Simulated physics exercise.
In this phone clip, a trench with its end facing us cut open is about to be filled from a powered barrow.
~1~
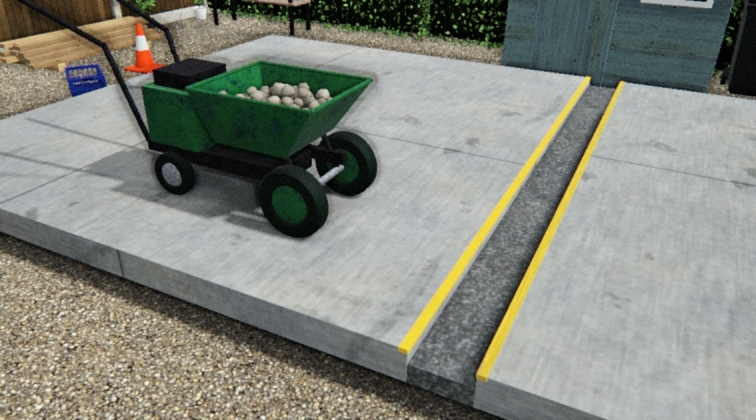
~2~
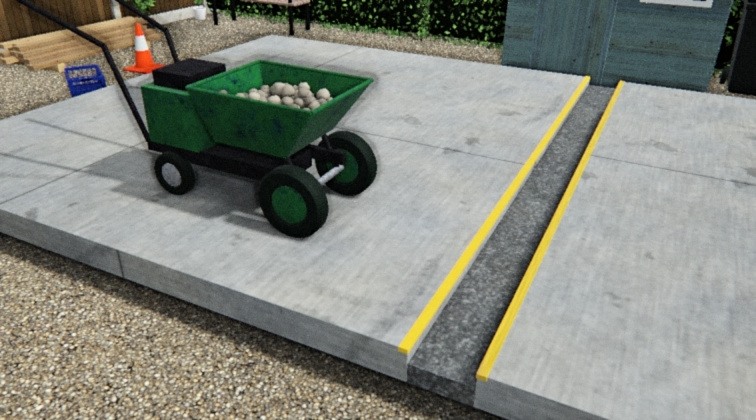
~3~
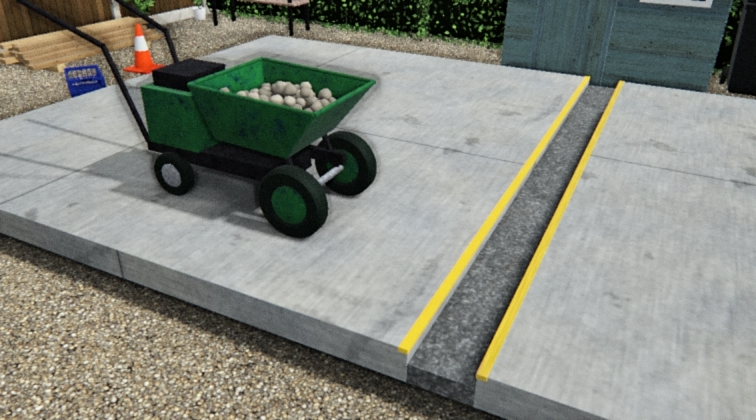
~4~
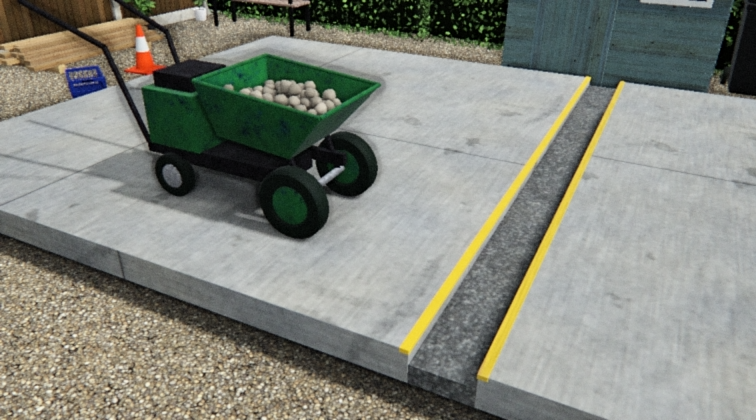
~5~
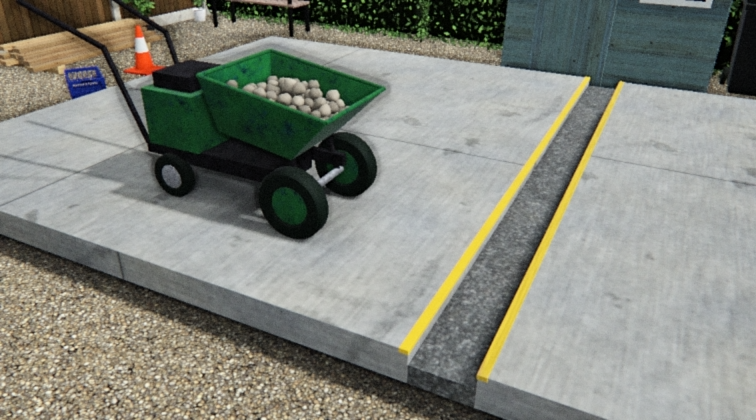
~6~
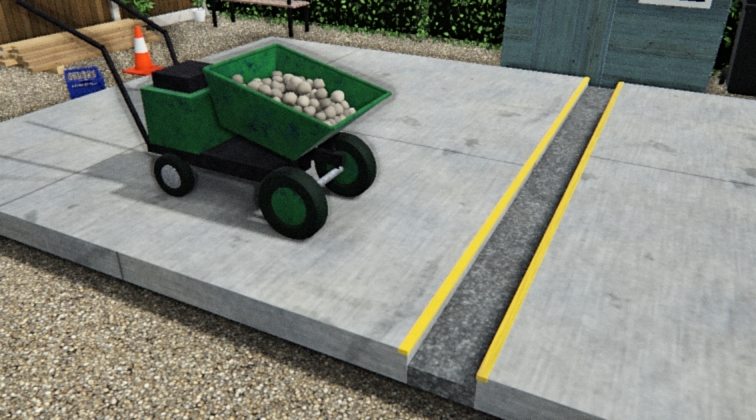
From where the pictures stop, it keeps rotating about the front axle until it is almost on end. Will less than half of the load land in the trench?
The trench never gets most of the load.
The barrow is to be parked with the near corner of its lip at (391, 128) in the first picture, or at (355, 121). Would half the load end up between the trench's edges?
At the earlier place the greater portion ends between the edges, at the later place the greater portion.
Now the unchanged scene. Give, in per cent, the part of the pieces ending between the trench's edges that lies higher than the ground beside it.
Close to 5 percent.
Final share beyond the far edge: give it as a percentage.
I'd say around 0 per cent of the load.
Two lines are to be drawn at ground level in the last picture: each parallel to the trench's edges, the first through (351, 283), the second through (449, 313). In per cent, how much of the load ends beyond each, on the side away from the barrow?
First roughly 90 percent, then 20 percent.
Soon, skip tipped steeply; all in the skip.
A while on, skip tipped right over; nearly all in the skip; a small part short of the trench; a stray few falling.
Towards the end, skip tipped right over; about a quarter in the skip; about two thirds short of the trench; a small part in or heaped over the trench.
Finally, skip tipped right over; a small part in the skip; about two thirds short of the trench; about a quarter in or heaped over the trench; none beyond it.
